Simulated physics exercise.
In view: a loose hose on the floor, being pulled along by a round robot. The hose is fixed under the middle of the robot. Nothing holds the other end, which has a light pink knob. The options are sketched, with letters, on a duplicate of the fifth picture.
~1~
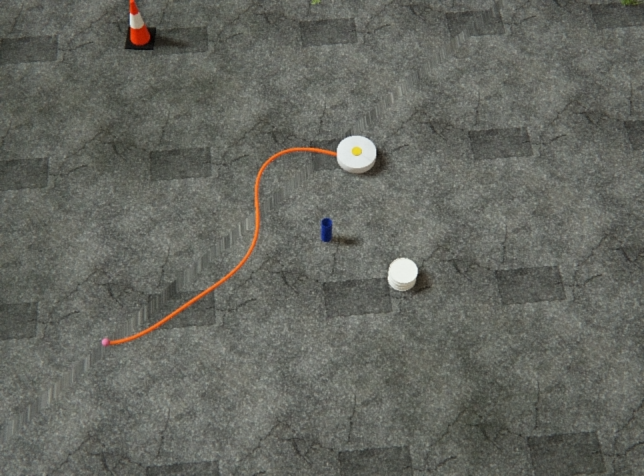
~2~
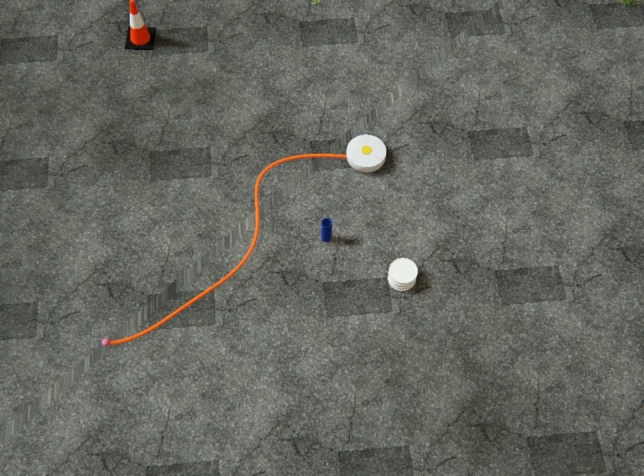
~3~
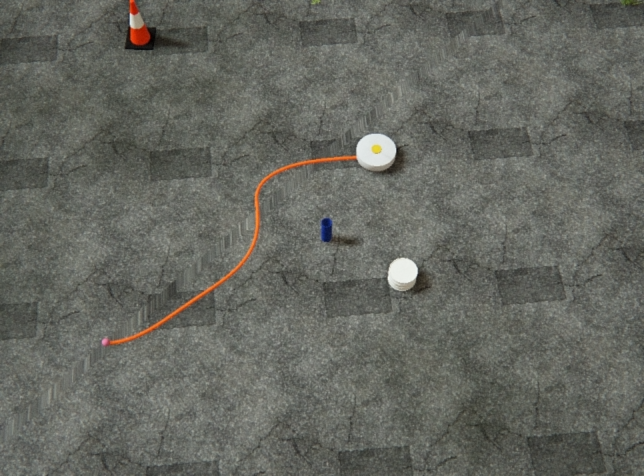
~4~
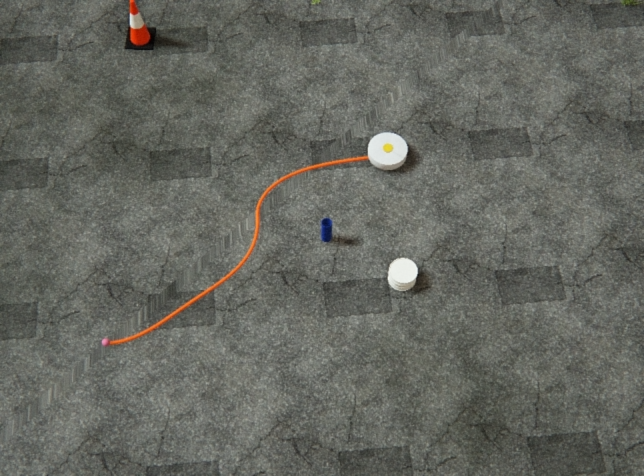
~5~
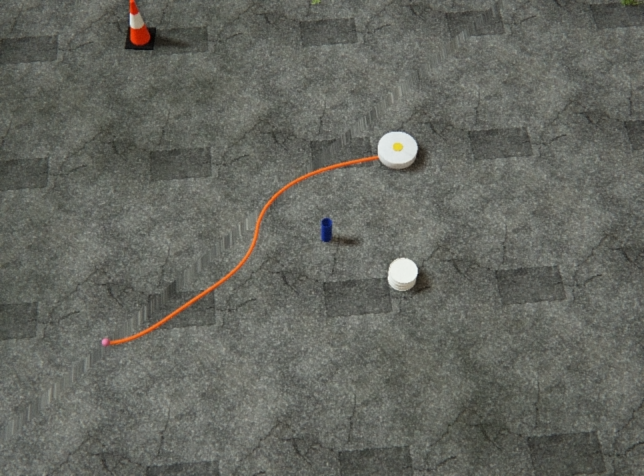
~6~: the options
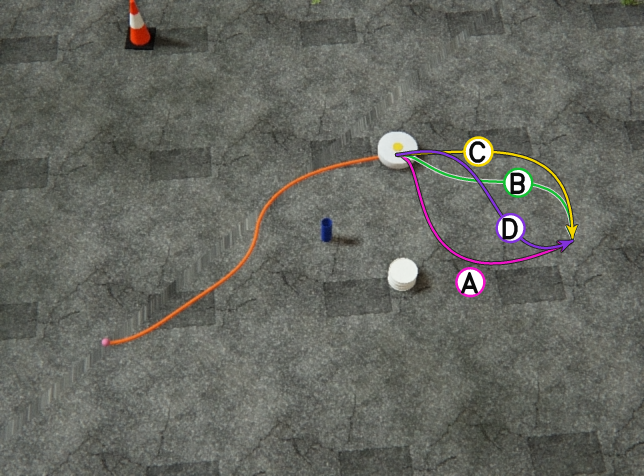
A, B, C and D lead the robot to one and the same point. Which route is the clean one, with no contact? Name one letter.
Route C.
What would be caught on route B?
The blue post.
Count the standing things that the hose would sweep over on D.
One.
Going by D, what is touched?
It meets the blue post.
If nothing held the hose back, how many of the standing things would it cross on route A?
It sweeps two.
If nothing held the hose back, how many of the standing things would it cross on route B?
In all, one.
On the marked copy, A from (397, 155) via (452, 252) to (571, 242); B from (397, 155) via (499, 182) to (572, 239); C from (397, 155) via (512, 154) to (573, 238); D from (397, 155) via (487, 194) to (573, 241).
Following C. Soon after the start, robot (486, 148), middle of the hose (320, 219), free end (163, 314).
Later, robot (563, 182), middle of the hose (380, 206), free end (215, 280).
In the end, robot (574, 237), middle of the hose (388, 207), free end (222, 277); nothing has been touched.
As for the rest, A meets the blue post and white tub; B meets the blue post; D meets the blue post.
